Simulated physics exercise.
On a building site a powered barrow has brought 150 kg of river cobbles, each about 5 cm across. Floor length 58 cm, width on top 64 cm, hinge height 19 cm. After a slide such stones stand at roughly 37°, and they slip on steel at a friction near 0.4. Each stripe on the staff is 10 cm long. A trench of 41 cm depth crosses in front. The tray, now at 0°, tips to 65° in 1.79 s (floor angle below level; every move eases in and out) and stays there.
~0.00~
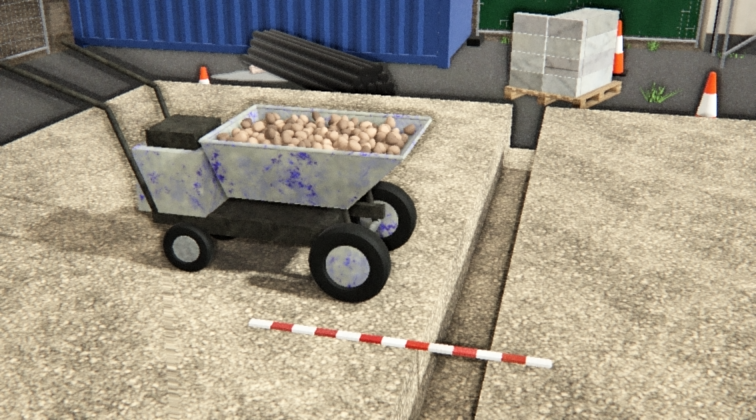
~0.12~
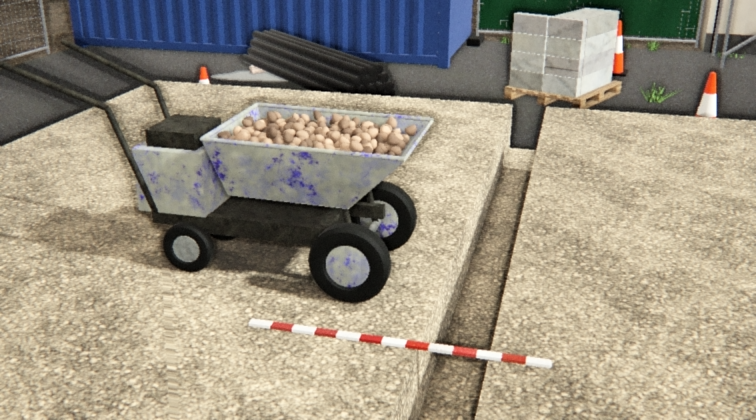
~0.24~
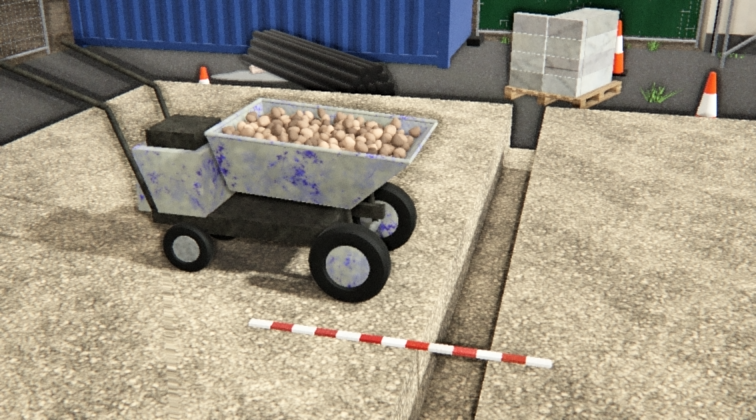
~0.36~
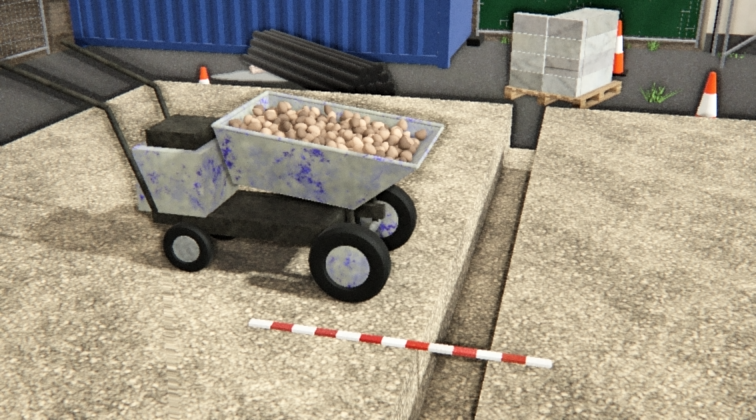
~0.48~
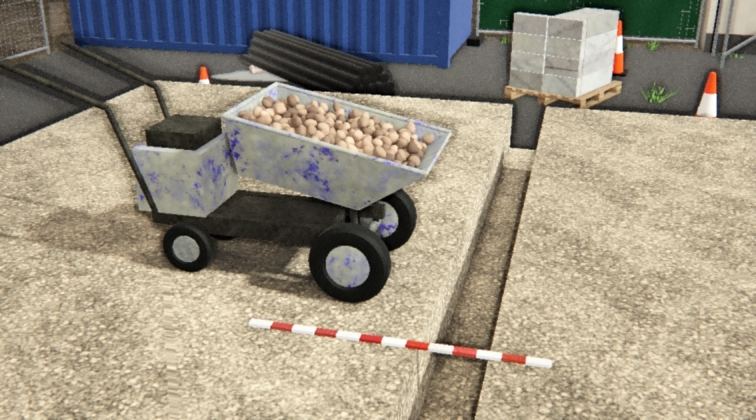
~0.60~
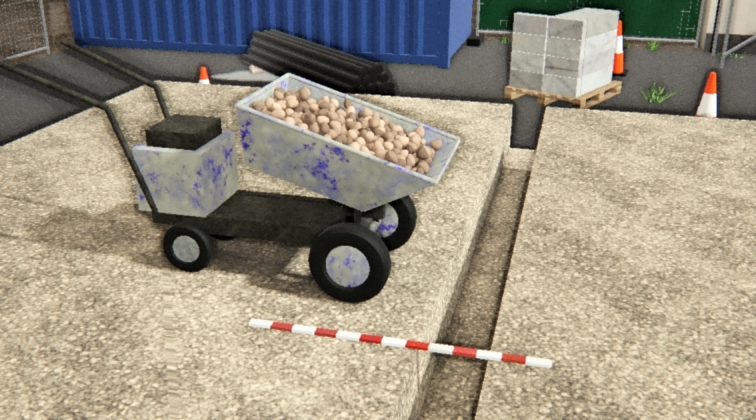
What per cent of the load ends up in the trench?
About 39 per cent.
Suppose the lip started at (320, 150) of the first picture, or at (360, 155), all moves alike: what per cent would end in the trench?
First some 85, then 85 per cent.
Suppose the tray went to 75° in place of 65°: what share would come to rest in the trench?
It would be near 40 per cent.
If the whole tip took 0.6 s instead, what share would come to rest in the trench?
In that case some 25 per cent.
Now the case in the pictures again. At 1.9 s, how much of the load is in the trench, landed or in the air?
Some 10 per cent.
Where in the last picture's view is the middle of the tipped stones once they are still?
Near (531, 289).
After 1.3 s the floor is at 55°; 99 % in the tray, 1 % in the trench; the foremost stones are at (495, 236).
After 1.9 s the floor is at 65°; 45 % in the tray, 9 % in the trench, 46 % past the trench; the foremost stones are at (629, 310).
After 2.2 s the floor is at 65°; 19 % in the tray, 19 % in the trench, 62 % past the trench; the foremost stones are at (699, 308).
After 4.2 s the floor is at 65°; 0 % in the tray, 39 % in the trench, 61 % past the trench; the foremost stones are at (739, 321).
